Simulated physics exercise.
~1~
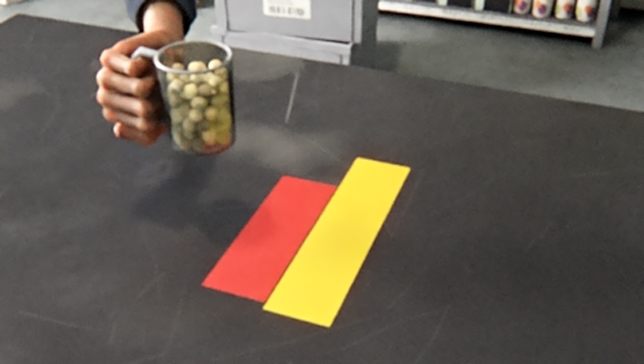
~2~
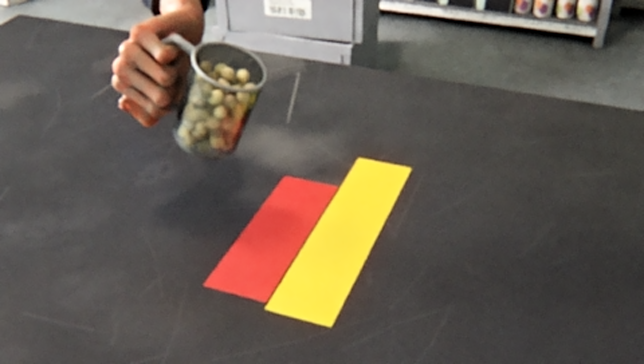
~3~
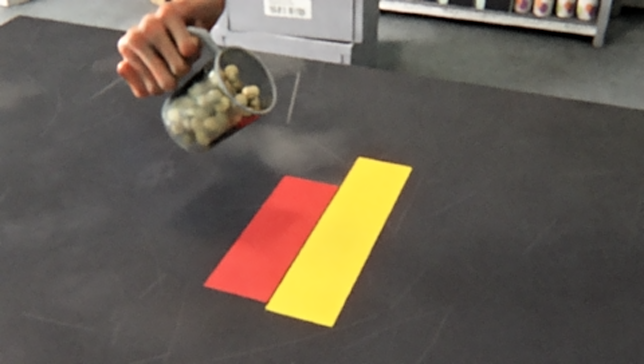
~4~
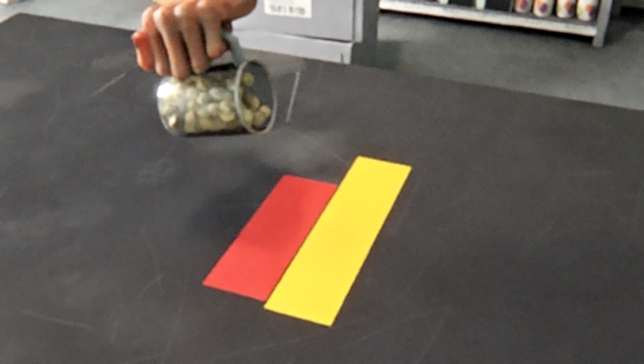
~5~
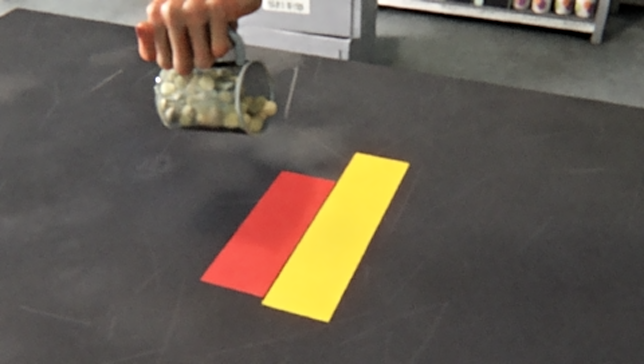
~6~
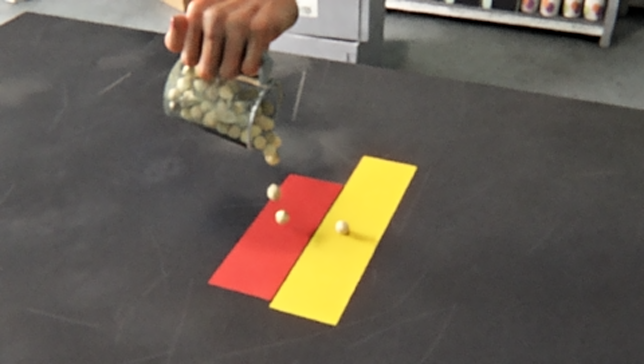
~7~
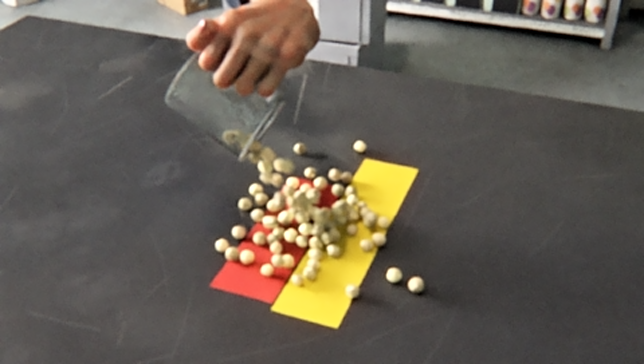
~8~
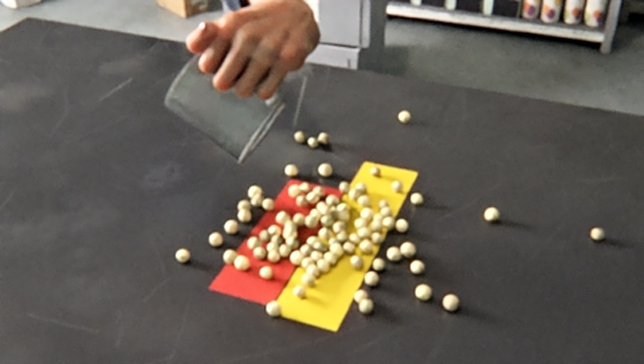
On a dark table, a hand tilting a clear cup and pouring out pale round nuts that scatter over red and yellow mats and beyond.
